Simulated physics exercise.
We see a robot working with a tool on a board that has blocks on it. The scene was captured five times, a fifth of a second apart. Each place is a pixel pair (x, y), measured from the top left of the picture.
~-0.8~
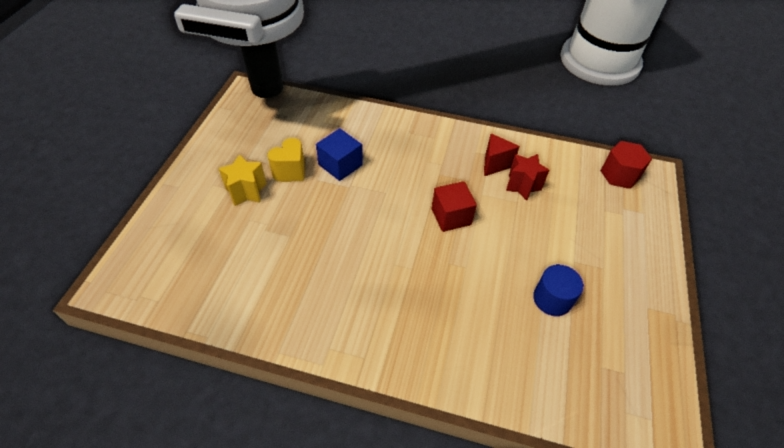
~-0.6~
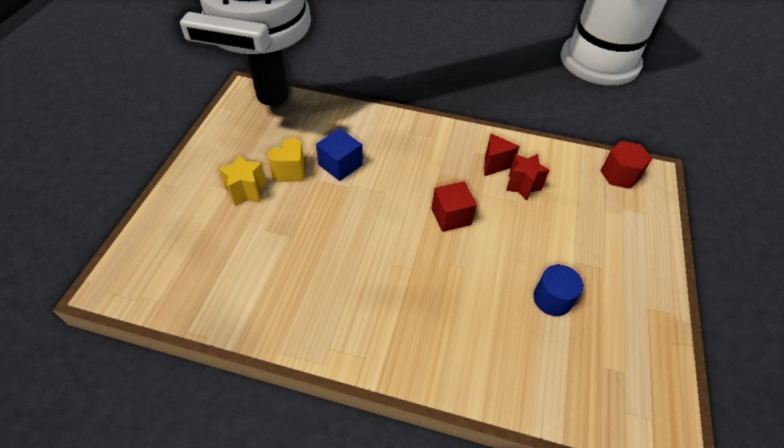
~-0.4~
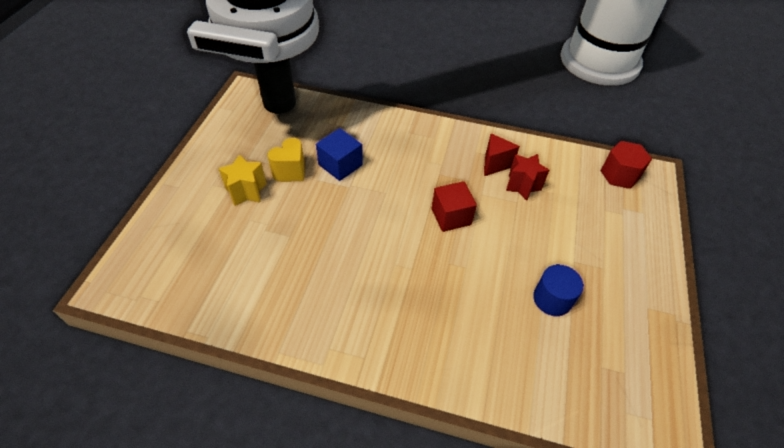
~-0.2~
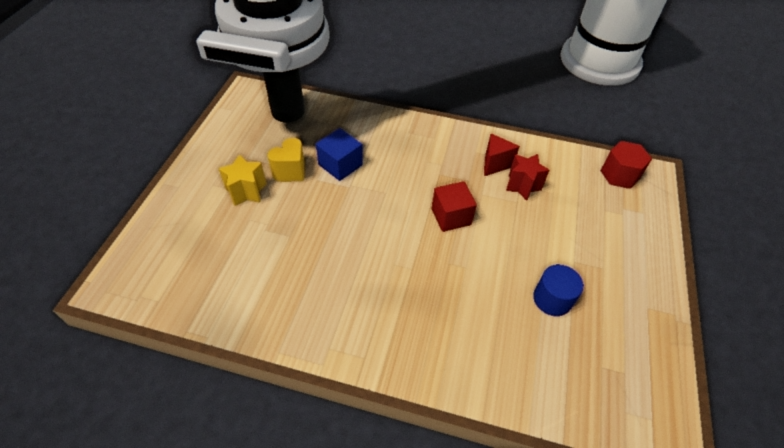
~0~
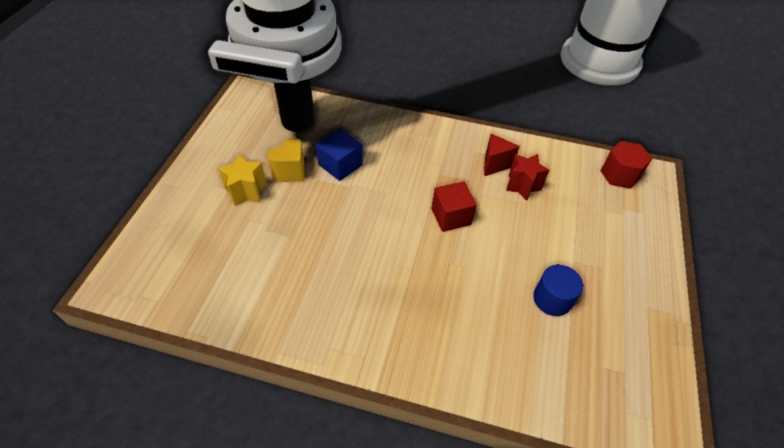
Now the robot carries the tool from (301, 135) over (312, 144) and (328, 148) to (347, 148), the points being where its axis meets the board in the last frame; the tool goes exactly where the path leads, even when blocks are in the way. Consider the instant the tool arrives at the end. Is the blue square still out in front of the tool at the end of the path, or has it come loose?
I'd say the blue square has slipped off and sits beside or behind the tool.
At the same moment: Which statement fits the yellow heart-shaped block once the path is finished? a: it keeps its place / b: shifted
I choose a.
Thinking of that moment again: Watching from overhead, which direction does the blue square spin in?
It turns round clockwise.
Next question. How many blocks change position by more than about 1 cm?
Shifted over 1 cm: One.
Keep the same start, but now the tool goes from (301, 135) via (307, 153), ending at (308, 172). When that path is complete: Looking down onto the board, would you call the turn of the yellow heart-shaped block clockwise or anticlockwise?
It goes round the way clock hands do.
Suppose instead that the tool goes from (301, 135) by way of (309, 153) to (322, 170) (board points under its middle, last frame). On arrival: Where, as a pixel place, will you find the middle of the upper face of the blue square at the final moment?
(354, 152)
What follows on the original path. Halfway along, tool (319, 133); nothing pushed yet.
At the end, tool (346, 135); yellow heart-shaped block unmoved; blue square (354, 150), turned 35° clockwise.
